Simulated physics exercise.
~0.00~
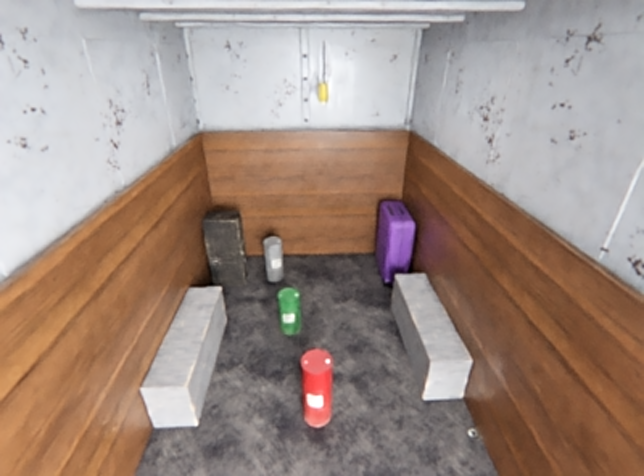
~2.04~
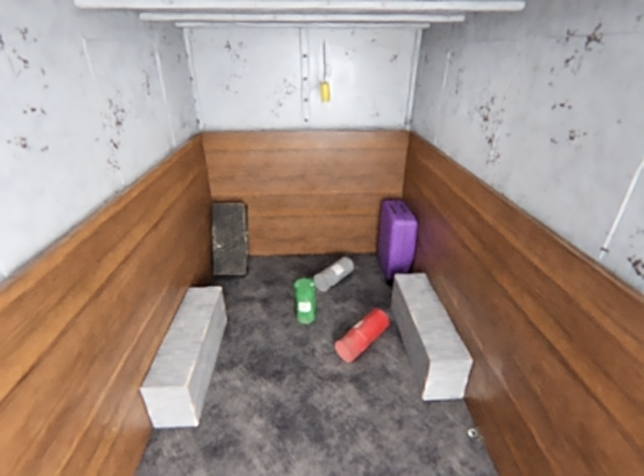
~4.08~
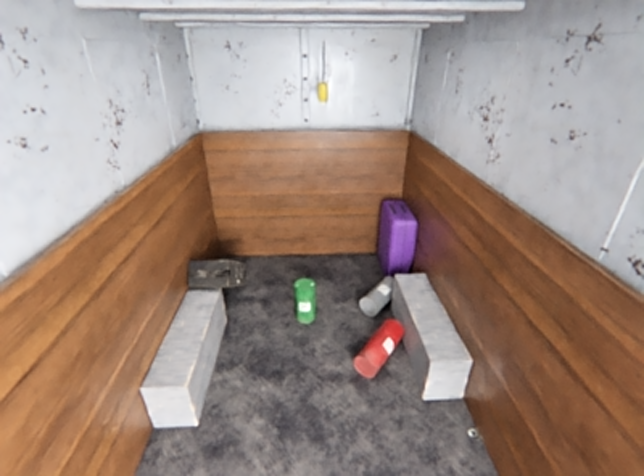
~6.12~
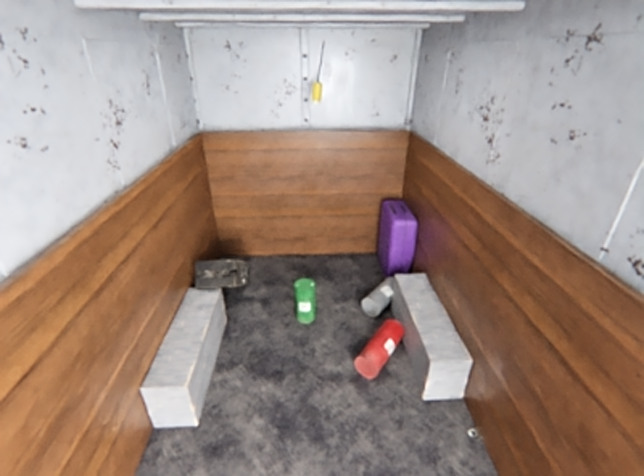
The red and grey canisters toppled and slid to the right across the van floor, the green one shifted slightly but stayed upright, and the black box ended up lying down at the left, while the purple case stayed put.
